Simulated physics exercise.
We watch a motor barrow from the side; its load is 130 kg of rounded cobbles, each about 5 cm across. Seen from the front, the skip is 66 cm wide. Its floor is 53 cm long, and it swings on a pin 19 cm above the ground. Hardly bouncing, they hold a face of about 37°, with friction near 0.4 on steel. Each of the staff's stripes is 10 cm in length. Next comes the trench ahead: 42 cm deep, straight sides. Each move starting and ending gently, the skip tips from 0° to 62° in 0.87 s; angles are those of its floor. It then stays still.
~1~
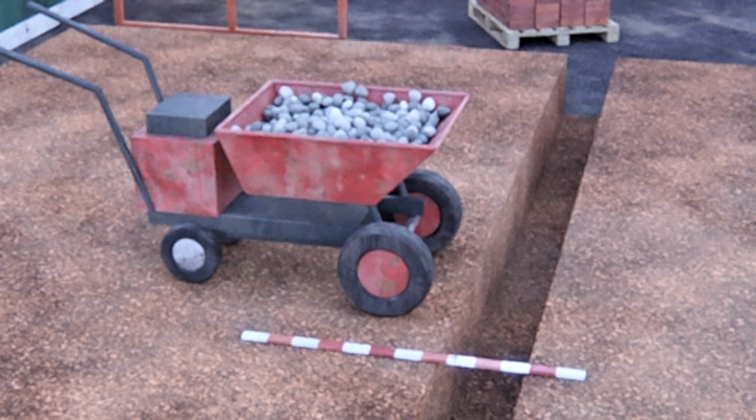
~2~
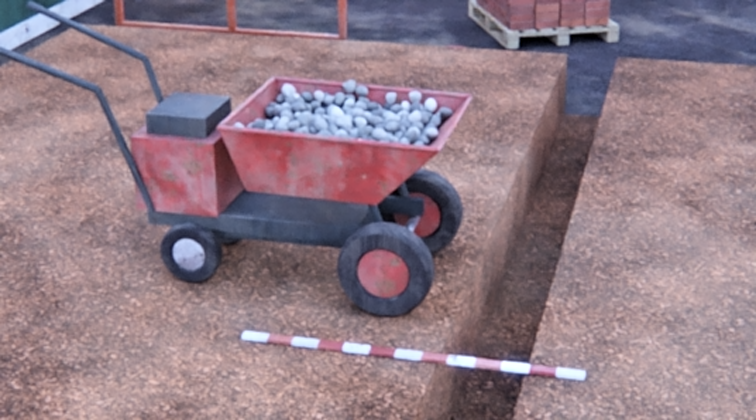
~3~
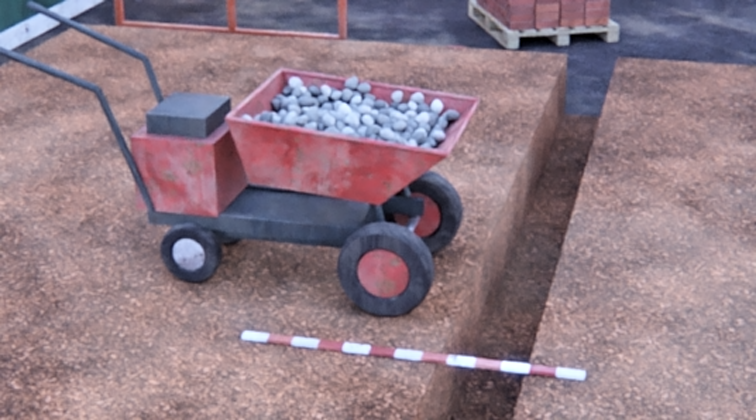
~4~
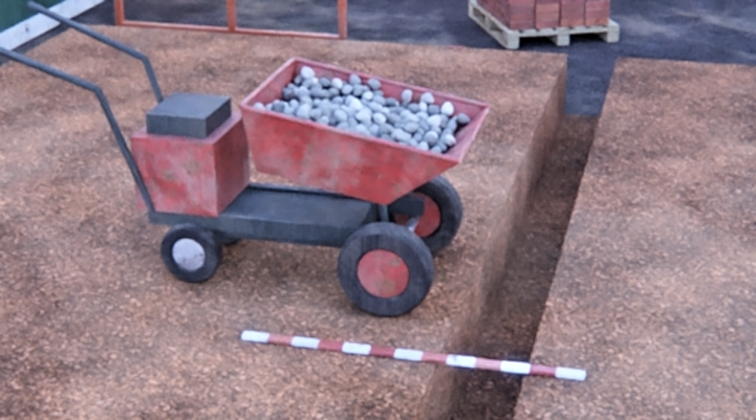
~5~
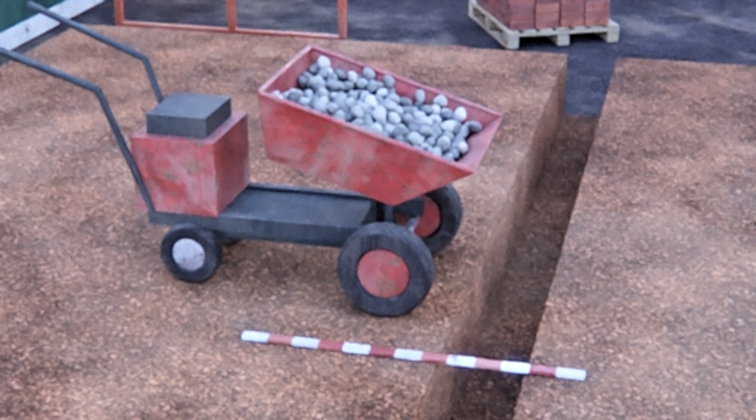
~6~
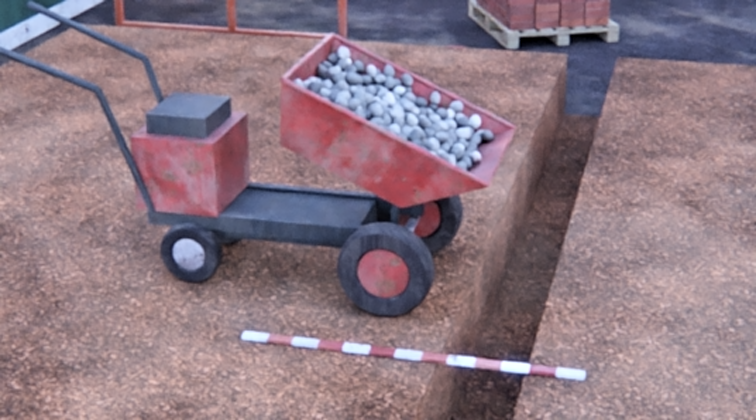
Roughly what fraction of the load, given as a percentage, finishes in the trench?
Some 23 per cent of the stones.
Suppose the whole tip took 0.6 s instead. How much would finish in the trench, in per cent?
In that case some 15 per cent.
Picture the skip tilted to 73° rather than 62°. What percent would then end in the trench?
Close to 15 per cent then.
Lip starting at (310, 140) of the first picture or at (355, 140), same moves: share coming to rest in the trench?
Around 80% for the first place and 85% for the second.
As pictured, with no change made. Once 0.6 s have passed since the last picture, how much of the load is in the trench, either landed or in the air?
About 0 per cent by then.
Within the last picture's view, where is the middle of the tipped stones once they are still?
Around (606, 298).
Then, 0.3 s after the last picture the floor is at 52°, 100 % in the skip; the foremost stones are at (519, 201).
Then, 0.6 s after the last picture the floor is at 62°, 80 % in the skip, 1 % in the trench, 20 % past the trench; the foremost stones are at (611, 295).
Then, 1.0 s after the last picture the floor is at 62°, 34 % in the skip, 66 % past the trench; the foremost stones are at (750, 297).
Then, 2.9 s after the last picture the floor is at 62°, 0 % in the skip, 23 % in the trench, 77 % past the trench; the foremost stones are past the picture's edge.
